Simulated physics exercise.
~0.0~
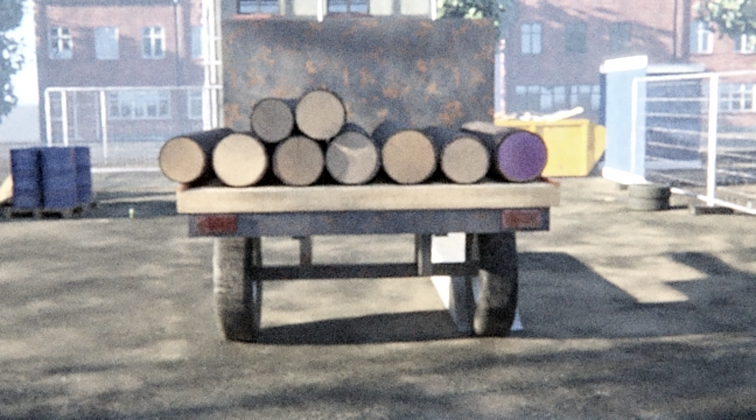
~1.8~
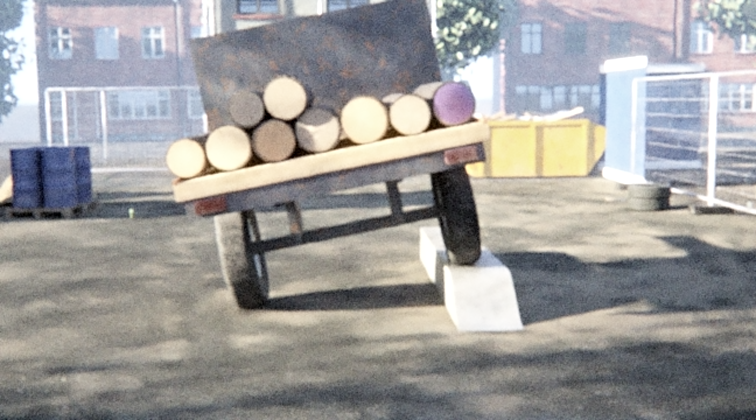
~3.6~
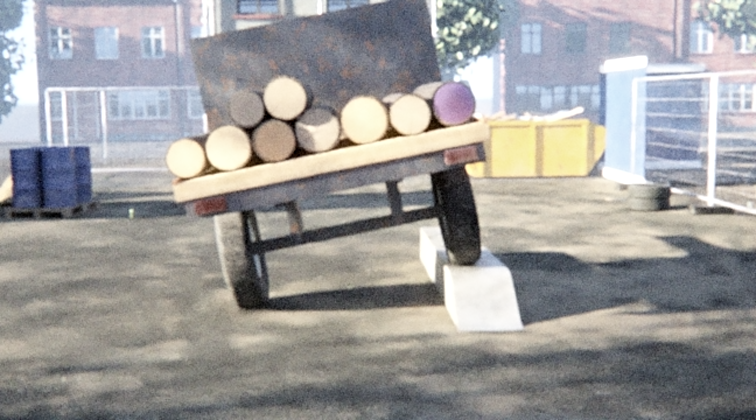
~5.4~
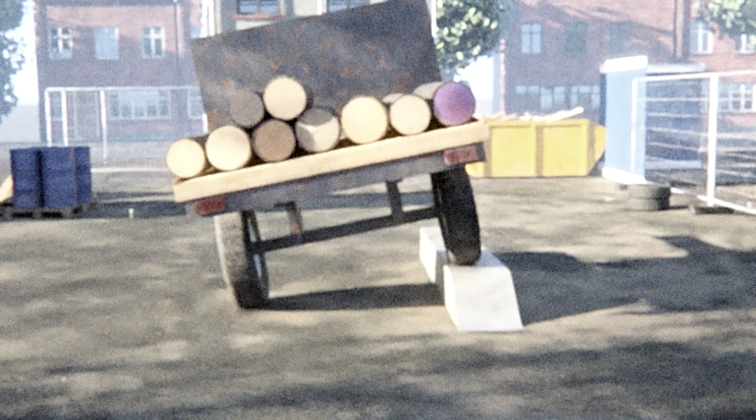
A flatbed trailer stacked with loose logs, one of them purple, rode its right wheel up onto a pale block and stopped there, tilted down to the left. The logs stayed piled on the leaning deck, with the purple one still near the raised right edge.
